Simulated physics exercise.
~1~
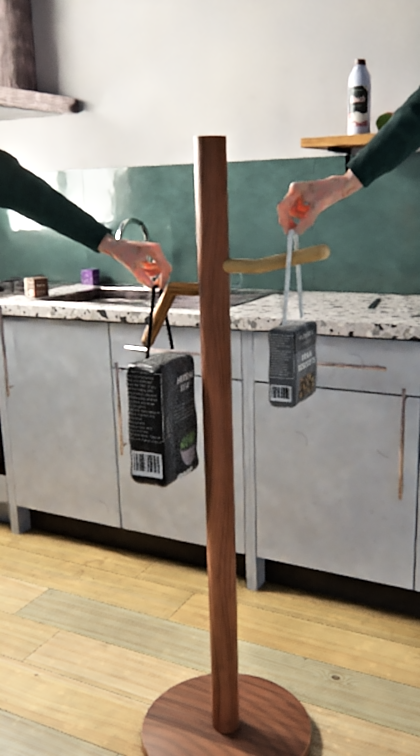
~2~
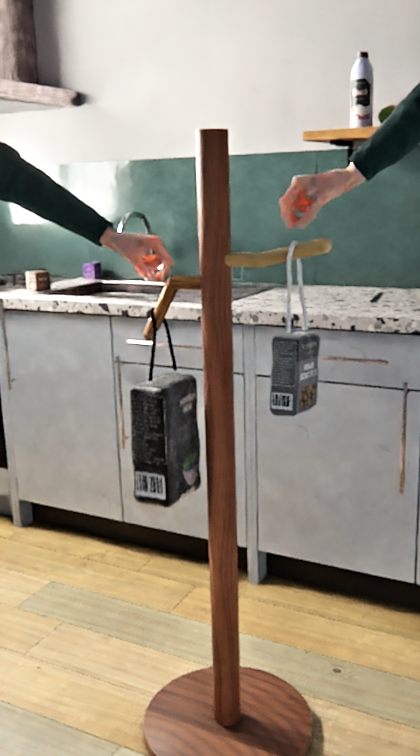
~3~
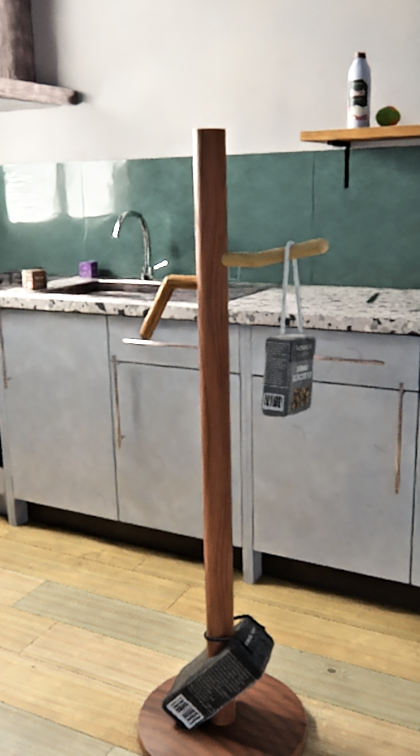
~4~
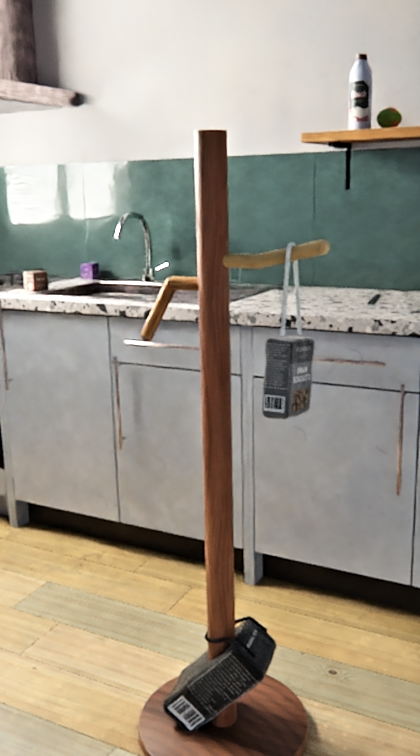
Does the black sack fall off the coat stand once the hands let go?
Yes, the black sack drops from the left peg and ends up leaning at the foot of the stand, while the grey pouch stays hanging on the right peg.
